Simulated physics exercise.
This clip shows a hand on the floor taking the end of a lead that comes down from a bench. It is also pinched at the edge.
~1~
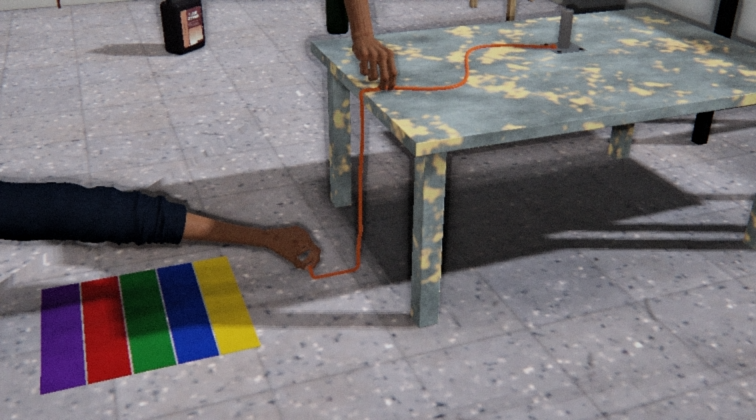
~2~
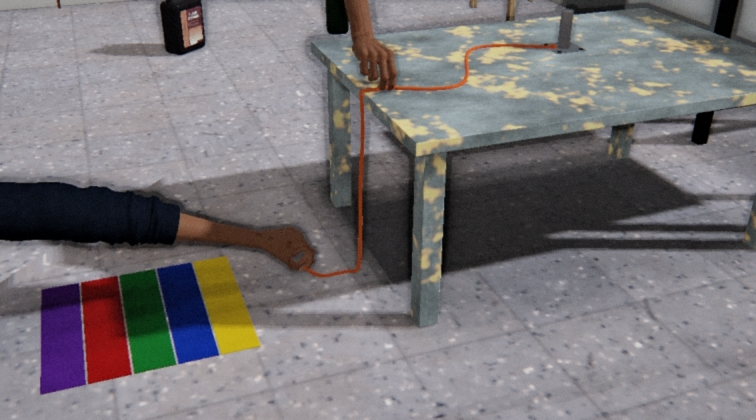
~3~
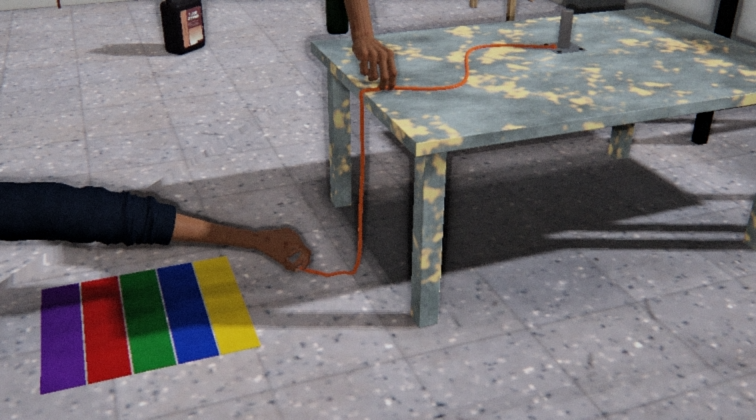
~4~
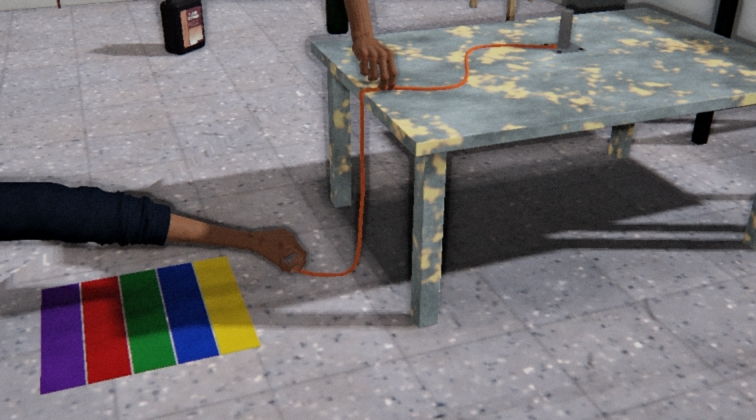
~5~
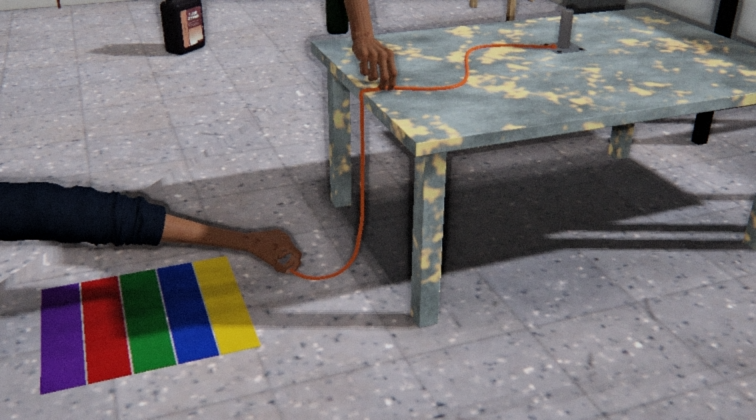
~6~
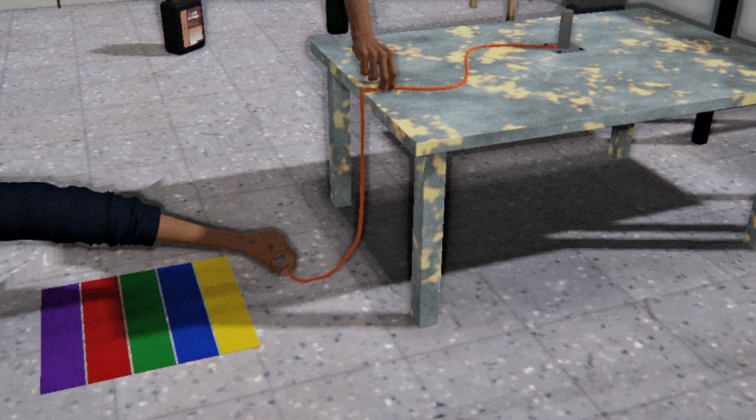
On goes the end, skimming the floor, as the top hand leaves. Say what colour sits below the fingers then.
It is red.
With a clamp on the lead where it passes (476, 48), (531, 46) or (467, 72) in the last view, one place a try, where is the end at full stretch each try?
Near (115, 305), (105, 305) and (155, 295).
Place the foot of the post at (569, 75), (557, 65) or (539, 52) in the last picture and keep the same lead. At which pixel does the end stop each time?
First try about (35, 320), second about (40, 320), third about (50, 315).
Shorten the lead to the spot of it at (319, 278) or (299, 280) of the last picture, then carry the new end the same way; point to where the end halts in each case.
For the first cut it's about (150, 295), and for the second about (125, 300).
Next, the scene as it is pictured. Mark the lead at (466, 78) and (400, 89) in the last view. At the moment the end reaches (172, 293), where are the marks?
The first one ends up at (406, 77) and the second one at (349, 116).
Soon after, end near (172, 293); over blue.
After that, end near (124, 302); over green.
At the stop, end near (95, 307); over red. It gets as far as the red strip.
